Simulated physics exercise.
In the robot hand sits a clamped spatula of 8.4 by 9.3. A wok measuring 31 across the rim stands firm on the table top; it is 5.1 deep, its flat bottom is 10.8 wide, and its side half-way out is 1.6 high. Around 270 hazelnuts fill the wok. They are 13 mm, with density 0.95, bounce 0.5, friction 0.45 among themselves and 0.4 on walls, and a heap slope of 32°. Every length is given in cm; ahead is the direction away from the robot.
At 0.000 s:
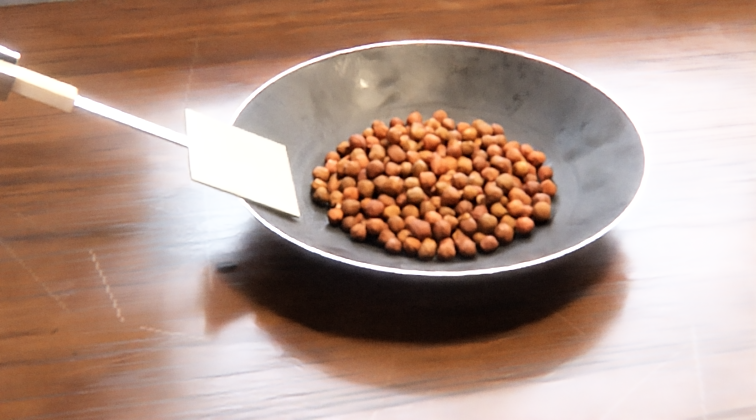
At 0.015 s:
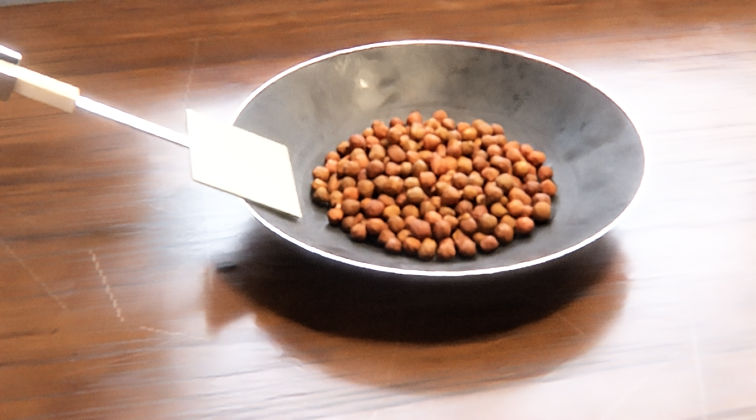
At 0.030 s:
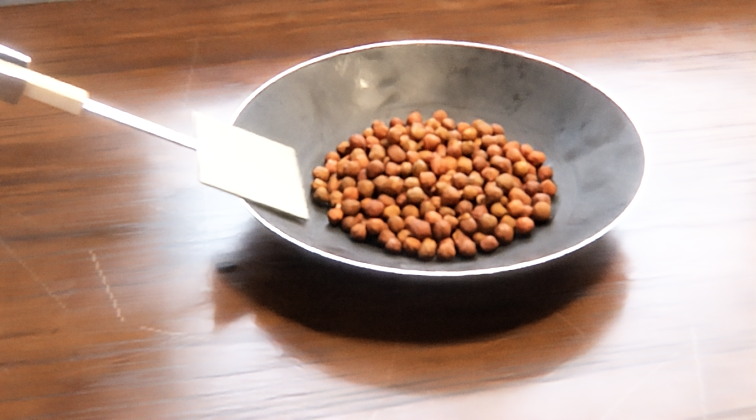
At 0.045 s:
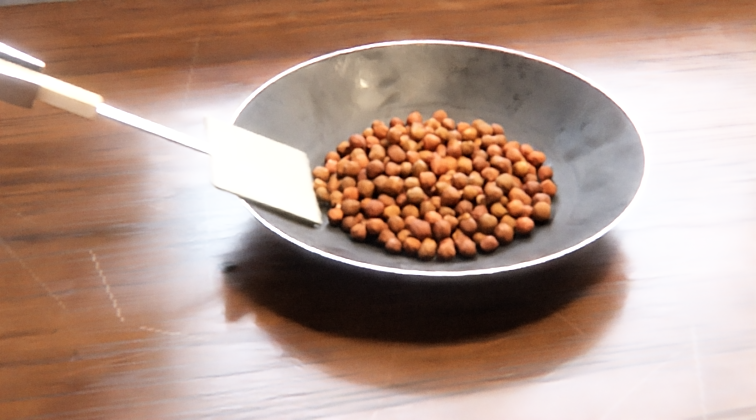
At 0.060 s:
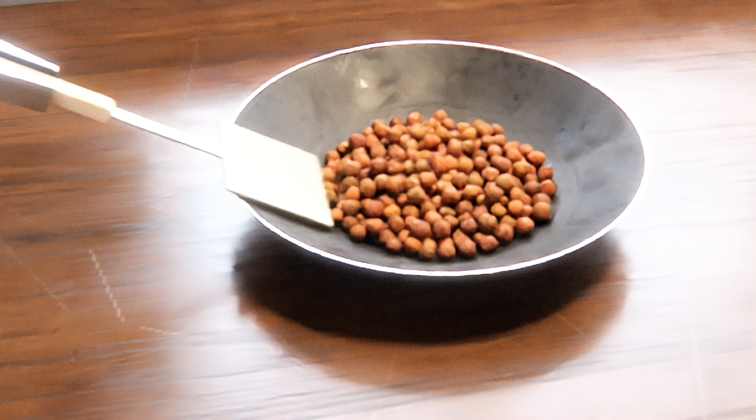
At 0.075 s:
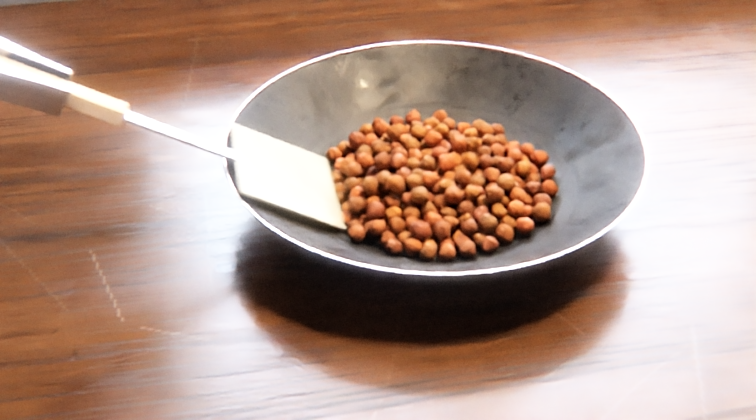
A robot hand holding a pale spatula moved it slowly rightward over the left rim of a dark wok on a wooden table, until the blade met the brown nuts and nudged their edge slightly.
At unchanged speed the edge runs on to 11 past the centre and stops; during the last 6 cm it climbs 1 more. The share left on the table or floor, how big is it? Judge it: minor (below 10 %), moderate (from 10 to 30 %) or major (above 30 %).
My judgement: Moderate.
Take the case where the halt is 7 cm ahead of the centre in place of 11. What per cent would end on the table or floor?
Then the share is near 0 in a hundred.
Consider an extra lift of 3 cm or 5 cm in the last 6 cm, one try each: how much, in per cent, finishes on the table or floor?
First try about 25 %, second try about 20 %.
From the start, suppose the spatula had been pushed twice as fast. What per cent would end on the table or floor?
I'd reckon close to 50 per cent.
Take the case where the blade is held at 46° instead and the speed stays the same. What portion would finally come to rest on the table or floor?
Then roughly 15 percent.
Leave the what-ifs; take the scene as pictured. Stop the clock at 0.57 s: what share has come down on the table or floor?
It is near 15 percent.
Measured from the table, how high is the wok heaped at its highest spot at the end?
Roughly 6.5 centimetres.
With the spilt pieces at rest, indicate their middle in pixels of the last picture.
Approximately at (686, 147).
After 0.19 s, sloping 30°, highest piece 4 above the table; 267 in the wok.
After 0.31 s, sloping 30°, highest piece 5 above the table; 267 in the wok.
After 0.57 s, sloping 30°, highest piece 7 above the table; 228 in the wok, 37 on the table or floor, 2 on the blade or in flight.
After 1.62 s, sloping 30°, highest piece 6 above the table; 227 in the wok, 40 on the table or floor.
In the end, 227 in the wok, 40 on the table or floor. That is 15 % on the table or floor.
